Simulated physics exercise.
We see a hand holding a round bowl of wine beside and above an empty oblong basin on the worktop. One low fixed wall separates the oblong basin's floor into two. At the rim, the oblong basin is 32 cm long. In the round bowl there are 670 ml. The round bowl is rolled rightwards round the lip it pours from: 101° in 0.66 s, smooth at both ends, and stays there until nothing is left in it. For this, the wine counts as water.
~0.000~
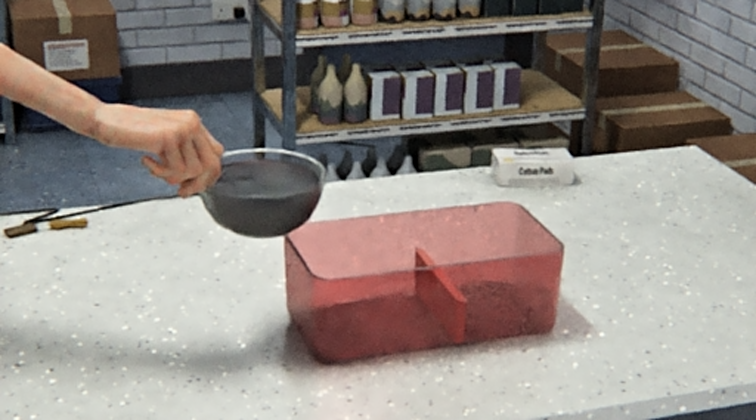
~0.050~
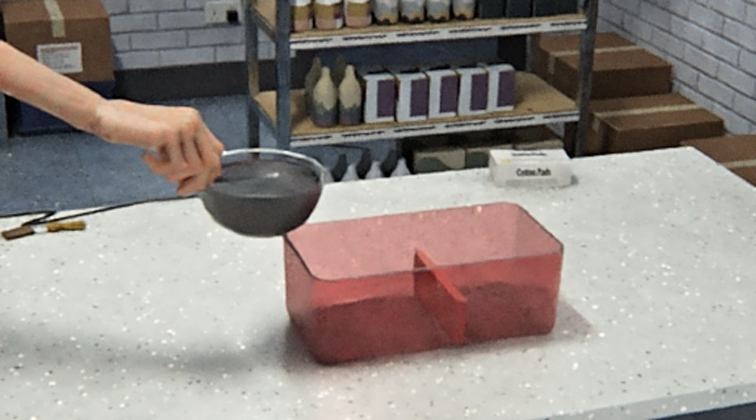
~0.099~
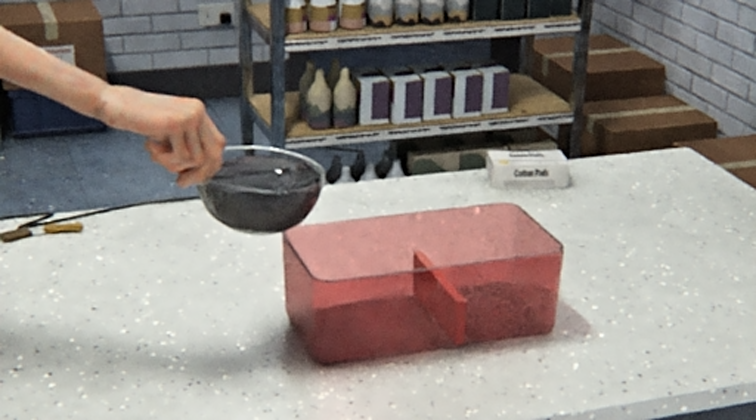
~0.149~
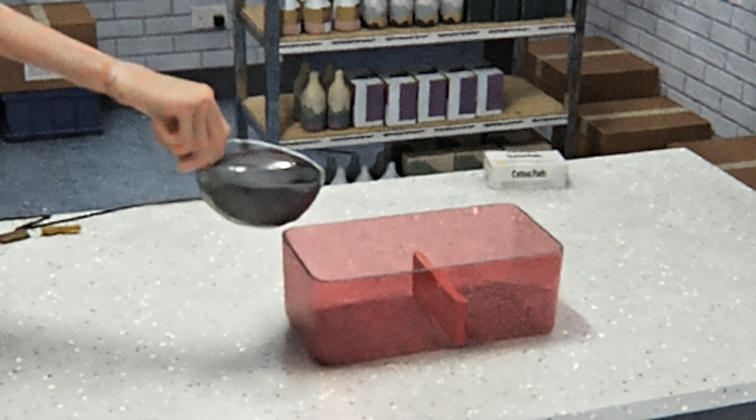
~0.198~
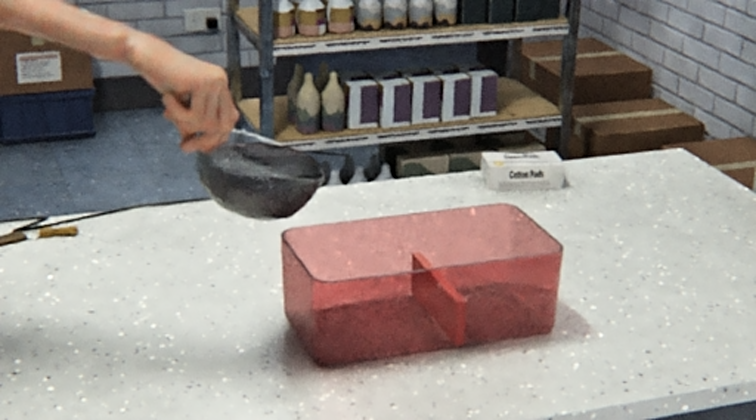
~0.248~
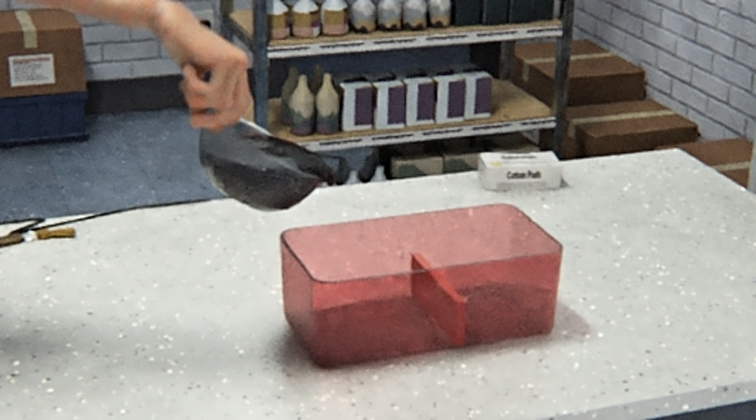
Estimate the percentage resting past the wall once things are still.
I would say roughly 2 percent.
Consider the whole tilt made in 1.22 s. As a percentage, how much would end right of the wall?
Roughly 0 %.
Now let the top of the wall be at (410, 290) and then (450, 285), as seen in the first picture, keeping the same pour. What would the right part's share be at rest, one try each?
One try each: Around 55 percent and then around 10 percent.
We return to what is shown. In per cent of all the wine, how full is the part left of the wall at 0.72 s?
I'd put it at close to 92 %.
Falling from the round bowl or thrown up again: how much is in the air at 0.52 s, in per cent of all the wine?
Close to 56 per cent, I'd say.
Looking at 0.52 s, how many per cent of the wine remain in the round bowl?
I reckon about 22 in a hundred is still held.
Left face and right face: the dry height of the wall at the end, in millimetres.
36 mm left, 58 mm right.
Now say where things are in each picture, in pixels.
Tilt 0°; pouring edge (322, 168); surface from (200, 185) to (318, 173); the oblong basin's rim runs from (298, 254) to (541, 226); the wall's top is at (440, 275), in the first frame.
Tilt 1°; pouring edge (322, 169); surface from (200, 185) to (318, 173), in the second frame.
Tilt 6°; pouring edge (322, 170); surface from (199, 182) to (317, 170), in the third frame.
Tilt 12°; pouring edge (321, 170); surface from (199, 174) to (318, 165), in the fourth frame.
Tilt 21°; pouring edge (320, 171); surface from (201, 163) to (320, 164); 2 per cent is over the edge, in the fifth frame.
Tilt 31°; pouring edge (319, 171); surface from (203, 150) to (312, 160); 6 per cent is over the edge, in the sixth frame.
After 0.52 s the tilt is 91° and 23 per cent is still to pour, 20 is left of the wall and 0 right of it.
After 0.72 s the tilt is 101° and 0 per cent is still to pour, 92 is left of the wall and 0 right of it.
After 0.93 s the tilt is 101° and 0 per cent is still to pour, 92 is left of the wall and 1 right of it.
After 1.16 s the tilt is 101° and 0 per cent is still to pour, 94 is left of the wall and 2 right of it.
In the end 94 per cent lies left of the wall, 2 right of it and 4 outside.
